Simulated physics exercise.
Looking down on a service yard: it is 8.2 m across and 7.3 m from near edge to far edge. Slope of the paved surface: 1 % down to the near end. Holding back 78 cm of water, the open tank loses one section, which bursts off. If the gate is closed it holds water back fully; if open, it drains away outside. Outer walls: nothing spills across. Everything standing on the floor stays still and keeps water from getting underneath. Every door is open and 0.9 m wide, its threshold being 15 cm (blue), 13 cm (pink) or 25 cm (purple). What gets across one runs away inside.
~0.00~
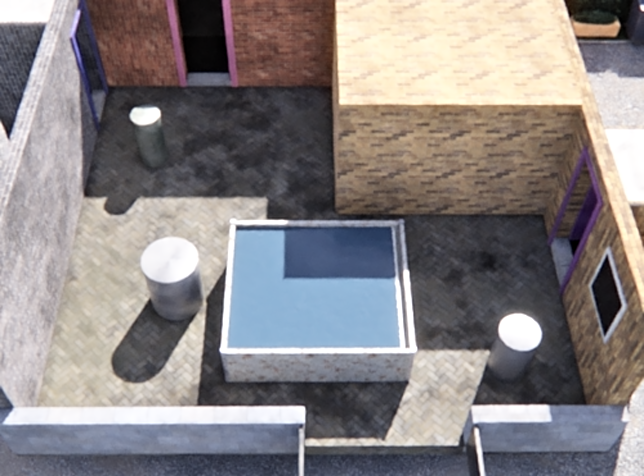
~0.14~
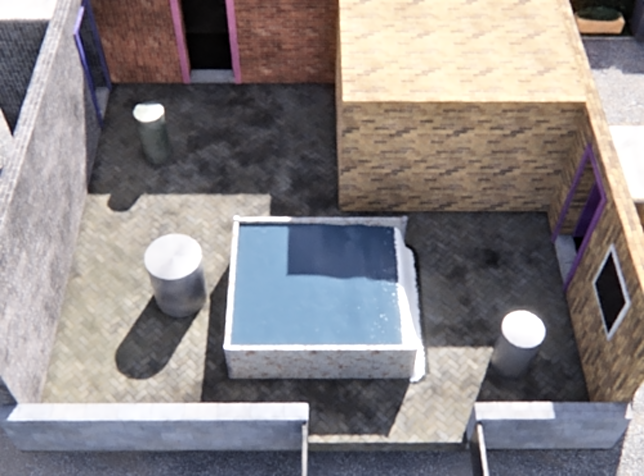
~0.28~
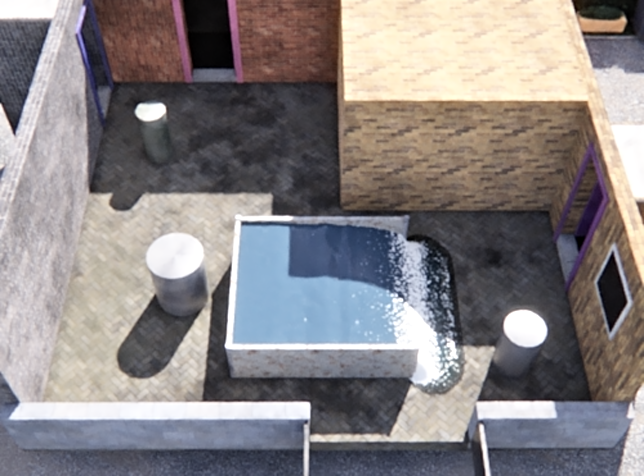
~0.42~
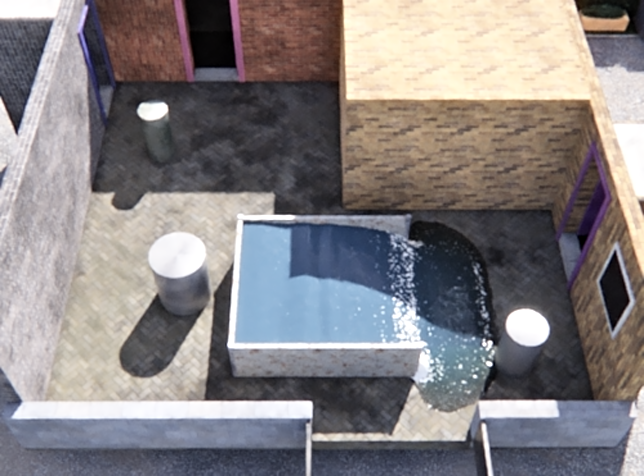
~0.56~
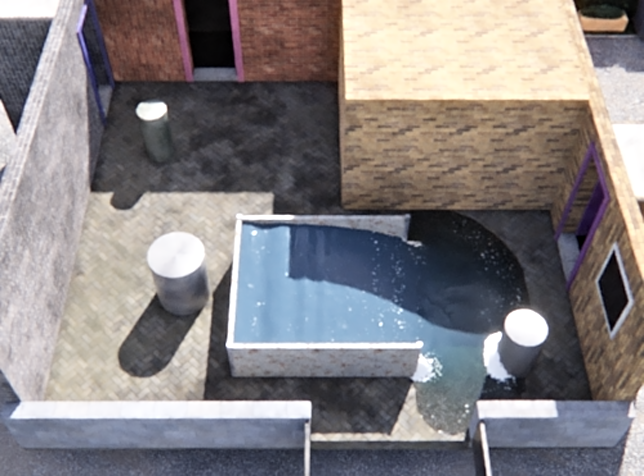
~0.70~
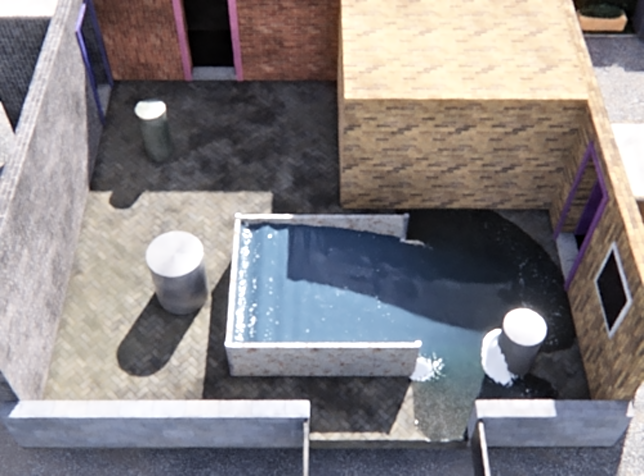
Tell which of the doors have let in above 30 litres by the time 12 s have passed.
The water let in: At the blue door it stays below the limit; at the pink door it stays below the limit; at the purple door it is above the limit.
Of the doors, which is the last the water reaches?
The pink one.
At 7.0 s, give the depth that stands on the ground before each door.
Depths in cm: Blue 4, pink 0, purple 14.
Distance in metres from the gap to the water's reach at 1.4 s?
Distance: Approx. 3.4 m.
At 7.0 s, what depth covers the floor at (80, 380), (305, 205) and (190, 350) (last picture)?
9, 4, 1 cm.
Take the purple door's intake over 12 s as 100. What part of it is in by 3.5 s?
Estimate: Around 90 per cent.
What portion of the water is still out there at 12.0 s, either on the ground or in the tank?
Near 72 in a hundred is still there.
After 1.4 s water covers 25 % of the floor and is deepest (55 cm) near (569, 308); blue door not reached, pink door not reached, purple door 43 cm at the sill, 26 L in.
After 2.2 s water covers 25 % of the floor and is deepest (57 cm) near (585, 379); blue door not reached, pink door not reached, purple door 50 cm at the sill, 106 L in.
After 3.5 s water covers 35 % of the floor and is deepest (44 cm) near (592, 412); blue door not reached, pink door not reached, purple door 34 cm at the sill, 242 L in.
After 7.0 s water covers 80 % of the floor and is deepest (19 cm) near (62, 317); blue door 4 cm at the sill, 0 L in, pink door not reached, purple door 14 cm at the sill, 266 L in.
After 12.0 s water covers 95 % of the floor and is deepest (16 cm) near (509, 423); blue door 6 cm at the sill, 0 L in, pink door 4 cm at the sill, 0 L in, purple door 14 cm at the sill, 266 L in.
